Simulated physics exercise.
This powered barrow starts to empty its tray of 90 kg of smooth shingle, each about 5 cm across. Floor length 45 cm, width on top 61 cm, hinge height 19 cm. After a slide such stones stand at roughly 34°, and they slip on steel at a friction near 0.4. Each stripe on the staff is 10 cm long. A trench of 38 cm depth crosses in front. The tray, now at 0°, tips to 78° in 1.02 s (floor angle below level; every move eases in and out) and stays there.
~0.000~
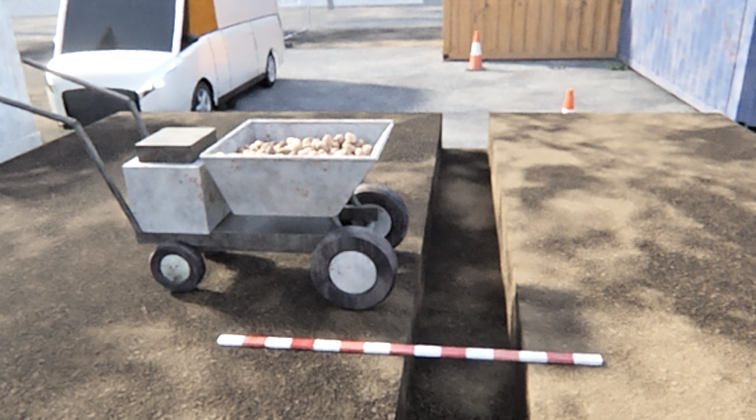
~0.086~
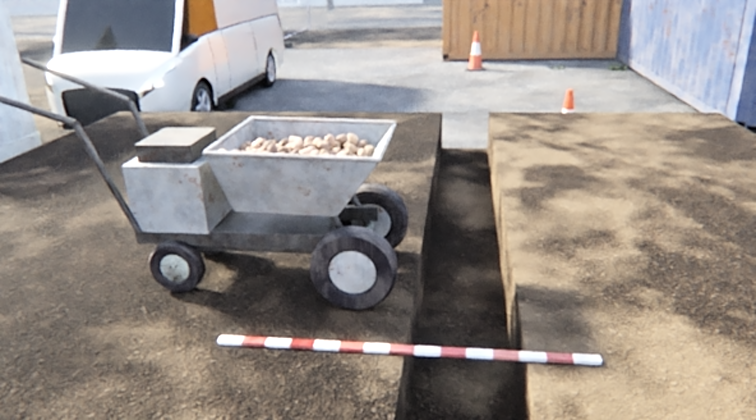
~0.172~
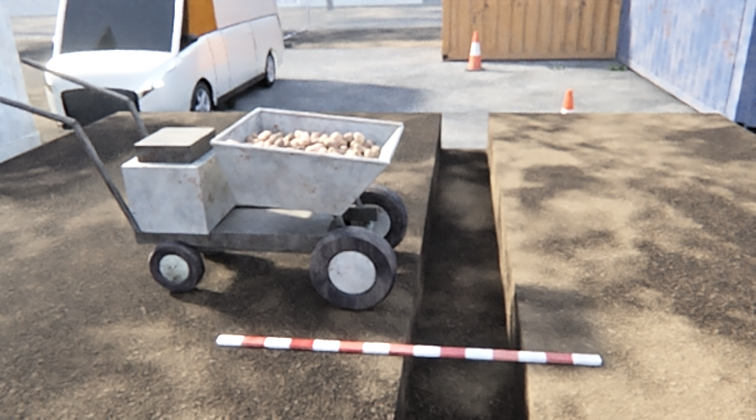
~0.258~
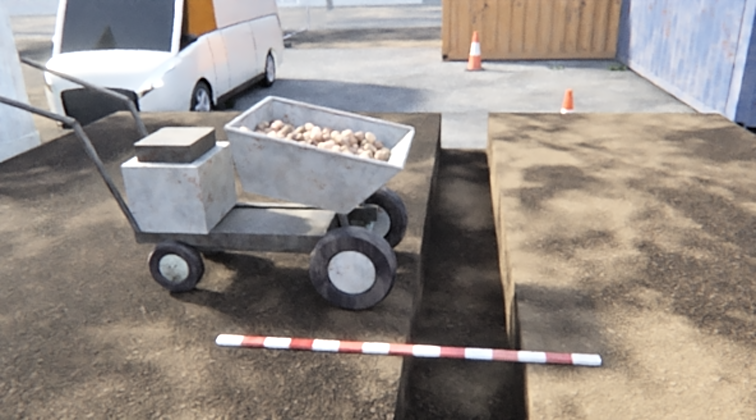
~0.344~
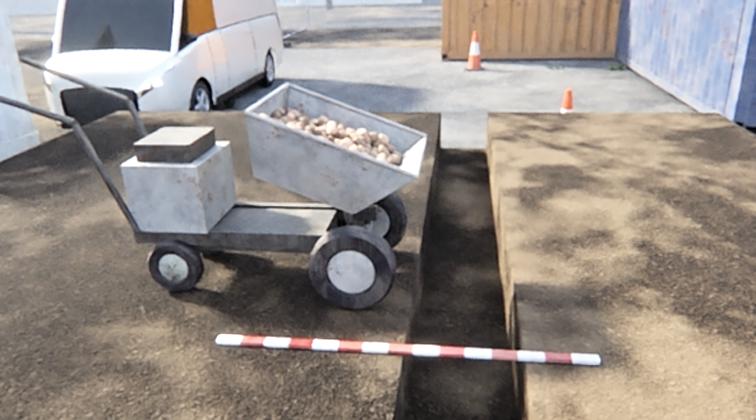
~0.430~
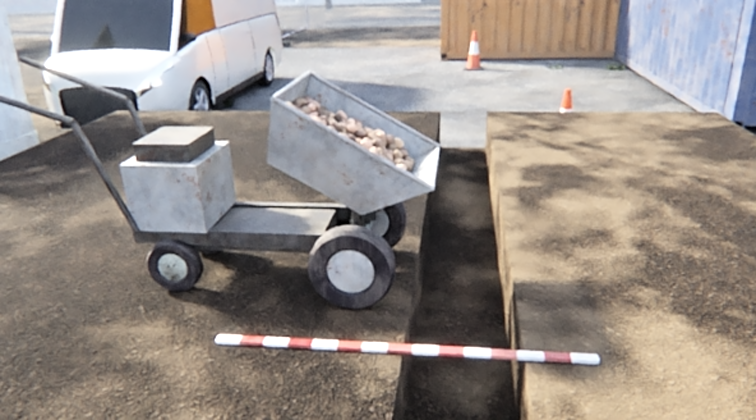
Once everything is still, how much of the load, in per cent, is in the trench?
About 48 per cent.
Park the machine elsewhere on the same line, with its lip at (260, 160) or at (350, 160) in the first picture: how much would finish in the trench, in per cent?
Near 85 per cent from the first place, 85 from the second.
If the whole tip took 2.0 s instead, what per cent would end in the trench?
In that case some 60 per cent.
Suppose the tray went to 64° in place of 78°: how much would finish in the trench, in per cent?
In that case some 65 per cent.
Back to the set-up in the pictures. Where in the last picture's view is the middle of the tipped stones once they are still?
Near (522, 277).
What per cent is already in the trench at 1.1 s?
About 25 per cent by then.
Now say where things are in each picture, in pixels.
In the first picture, the tray is at 0°, its lip at (376, 159); the top of the load is at (311, 144).
The second picture shows lip at (379, 160), floor tilted 2°, highest stones at (302, 144); the stones move at 0.3 m/s on average.
In the third picture, the tray is at 6°, its lip at (388, 163); the top of the load is at (278, 140); the stones move at 0.5 m/s on average.
The fourth picture shows lip at (402, 168), floor tilted 12°, highest stones at (277, 129); the stones move at 0.7 m/s on average.
The fifth picture shows lip at (417, 177), floor tilted 21°, highest stones at (289, 117); the stones move at 0.9 m/s on average.
The sixth picture shows lip at (433, 189), floor tilted 30°, highest stones at (306, 106); the stones move at 0.9 m/s on average.
After 0.8 s the floor is at 65°; 100 % in the tray; the foremost stones are at (475, 222).
After 1.1 s the floor is at 78°; 41 % in the tray, 26 % in the trench, 33 % past the trench; the foremost stones are at (588, 272).
After 1.5 s the floor is at 78°; 6 % in the tray, 41 % in the trench, 52 % past the trench; the foremost stones are at (707, 273).
After 3.4 s the floor is at 78°; 0 % in the tray, 48 % in the trench, 52 % past the trench; the foremost stones are past the picture's edge.
